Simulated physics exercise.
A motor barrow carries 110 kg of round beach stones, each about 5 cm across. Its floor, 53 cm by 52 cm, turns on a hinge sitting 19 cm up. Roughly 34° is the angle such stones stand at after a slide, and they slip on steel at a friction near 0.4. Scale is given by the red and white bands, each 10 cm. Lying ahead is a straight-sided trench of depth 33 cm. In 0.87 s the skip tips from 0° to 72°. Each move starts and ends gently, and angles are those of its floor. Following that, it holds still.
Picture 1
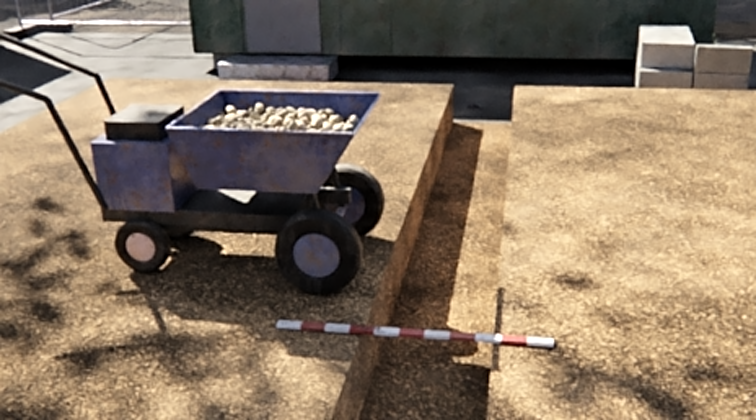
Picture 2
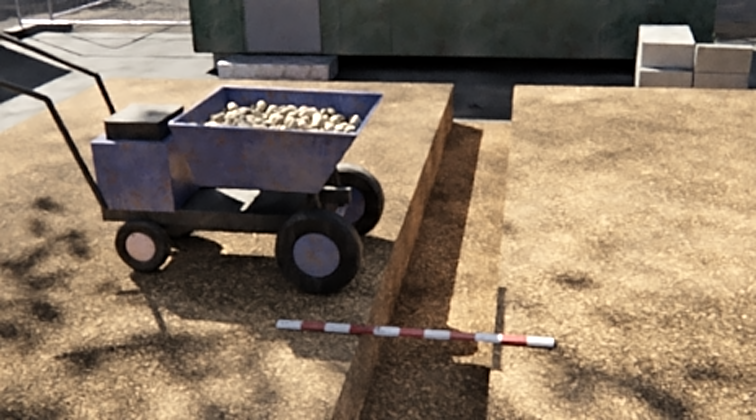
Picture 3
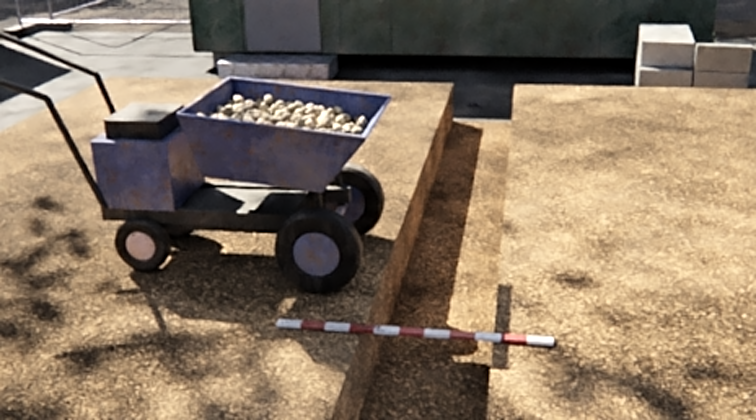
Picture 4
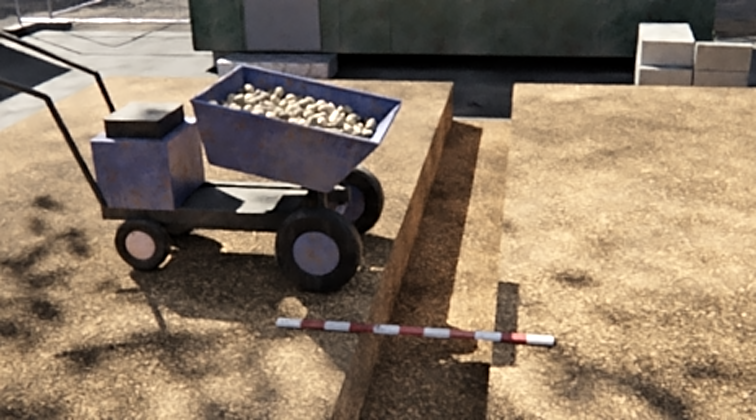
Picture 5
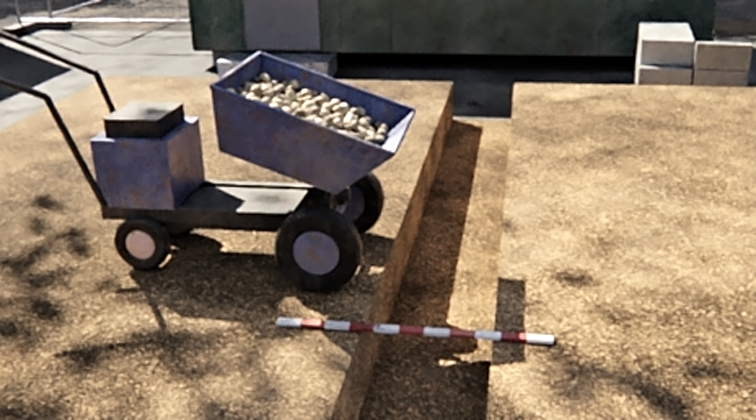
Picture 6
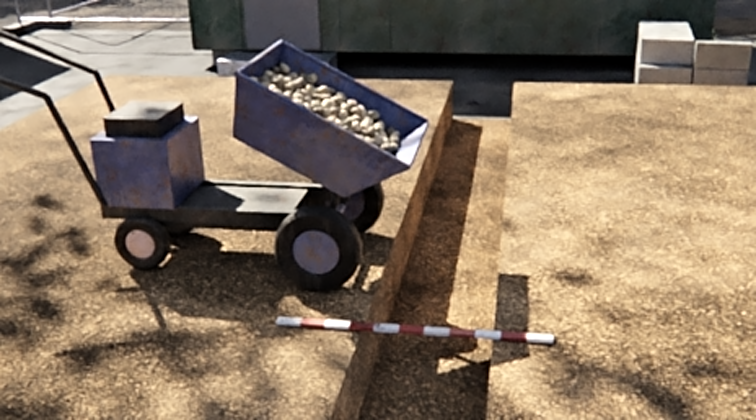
On sunlit, gravelly ground dappled with shadow, seen from slightly above by a still camera, a straight-sided trench runs between two flat stretches before a dark green structure and pale blocks. At left stands a blue motor barrow with black wheels, its skip full of pale round stones, while a red and white banded rod spans the trench. The skip tilts slowly, then faster, its back rising and its lip dipping rightward, the stones staying inside.
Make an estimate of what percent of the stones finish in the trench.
About 51 percent.
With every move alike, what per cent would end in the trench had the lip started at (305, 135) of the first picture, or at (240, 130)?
First place roughly 90%, second roughly 90%.
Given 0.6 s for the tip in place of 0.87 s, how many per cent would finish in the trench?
Then about 40 per cent.
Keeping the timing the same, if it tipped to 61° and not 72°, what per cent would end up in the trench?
In that case some 45 per cent.
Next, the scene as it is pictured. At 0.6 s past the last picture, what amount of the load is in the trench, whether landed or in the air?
At that moment: Approx. 15 %.
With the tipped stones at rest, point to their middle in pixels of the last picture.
Roughly at pixel (493, 303).
Then, 0.3 s after the last picture the floor is at 61°, 100 % in the skip; the foremost stones are at (446, 203).
Then, 0.6 s after the last picture the floor is at 72°, 59 % in the skip, 17 % in the trench, 24 % past the trench; the foremost stones are at (554, 268).
Then, 1.0 s after the last picture the floor is at 72°, 19 % in the skip, 33 % in the trench, 48 % past the trench; the foremost stones are at (700, 284).
Then, 2.9 s after the last picture the floor is at 72°, 0 % in the skip, 51 % in the trench, 49 % past the trench; the foremost stones are past the picture's edge.
